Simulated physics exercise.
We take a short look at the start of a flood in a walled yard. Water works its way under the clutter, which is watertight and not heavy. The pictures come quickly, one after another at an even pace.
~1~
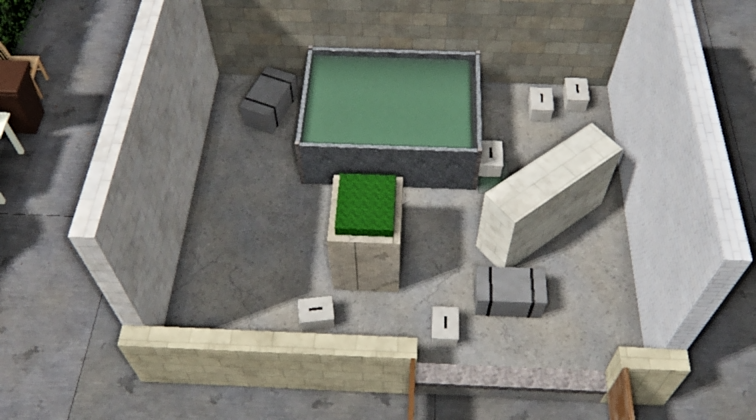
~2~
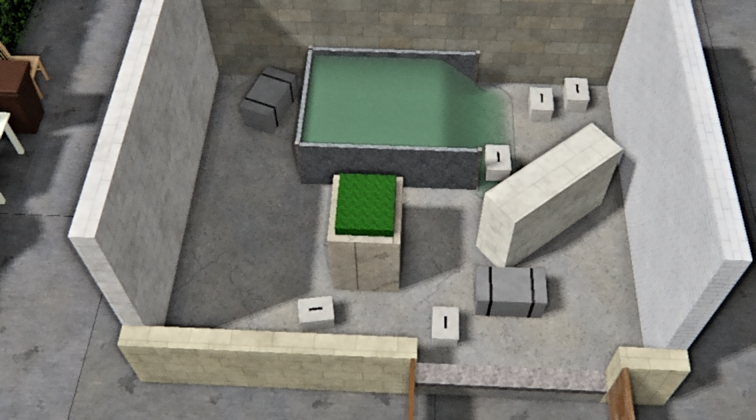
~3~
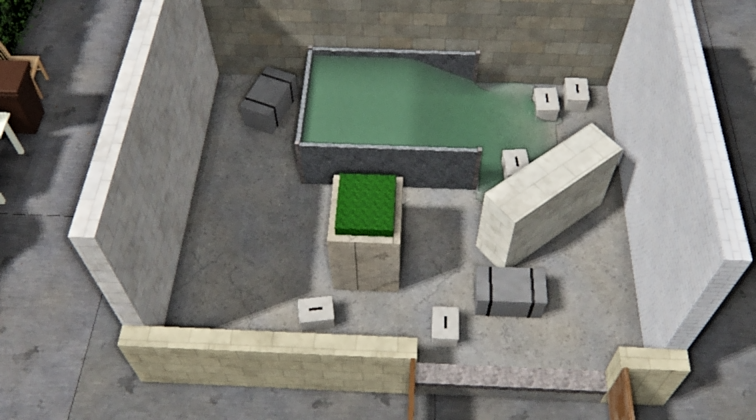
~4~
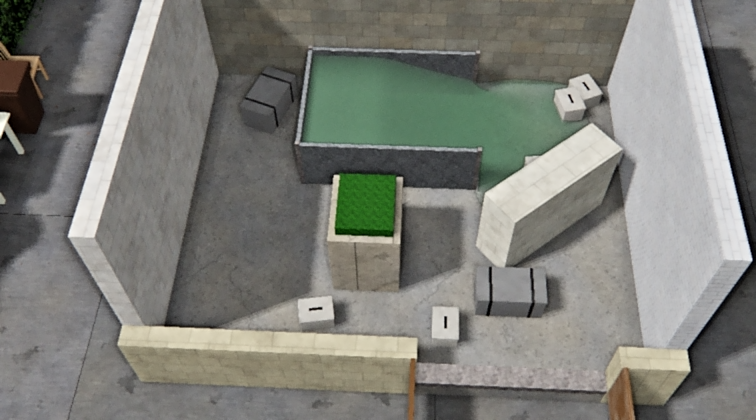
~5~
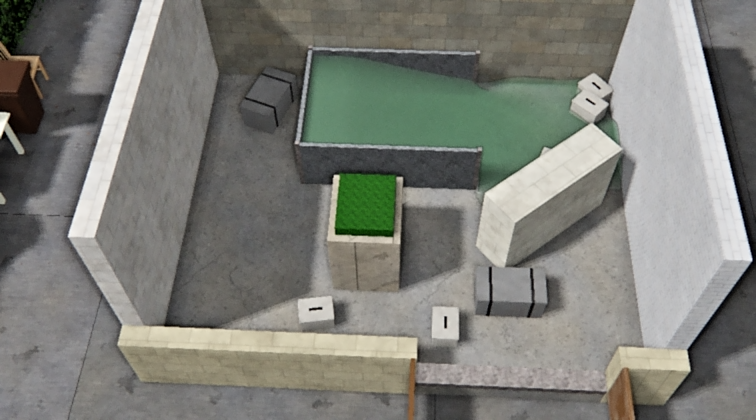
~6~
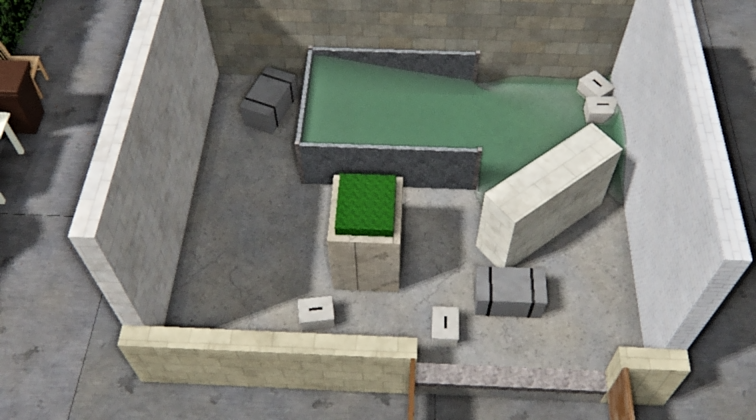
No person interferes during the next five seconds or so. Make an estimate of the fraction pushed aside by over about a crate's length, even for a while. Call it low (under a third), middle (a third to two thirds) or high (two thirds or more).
Middle.
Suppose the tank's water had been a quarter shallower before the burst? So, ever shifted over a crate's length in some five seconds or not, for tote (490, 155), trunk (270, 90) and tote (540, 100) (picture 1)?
Well, one by one: Carried that far, not carried that far, carried that far.
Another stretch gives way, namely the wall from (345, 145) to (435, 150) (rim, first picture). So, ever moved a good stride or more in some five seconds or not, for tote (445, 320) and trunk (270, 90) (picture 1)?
Went the distance, then fell short.
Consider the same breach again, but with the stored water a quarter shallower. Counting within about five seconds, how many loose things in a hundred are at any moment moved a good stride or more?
I'd put it near 40 out of a hundred.
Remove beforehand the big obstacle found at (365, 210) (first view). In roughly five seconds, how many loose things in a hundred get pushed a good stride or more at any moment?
Something like 60 percent of the things.
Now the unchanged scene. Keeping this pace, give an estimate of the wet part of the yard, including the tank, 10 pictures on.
By my count it's near 50 in a hundred.
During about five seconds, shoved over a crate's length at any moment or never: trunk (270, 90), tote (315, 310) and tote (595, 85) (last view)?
Short of that, short of that, goes that far.
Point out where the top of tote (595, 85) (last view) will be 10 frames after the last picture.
Near (577, 66).
A moment on, 2 of 7 are well off their spots; 3 afloat.
Next, 2 of 7 are well off their spots; 3 afloat.
Later, 3 of 7 are well off their spots; 3 afloat.
In the end, 4 of 7 are well off their spots, and 4 have been at some point; 4 afloat.
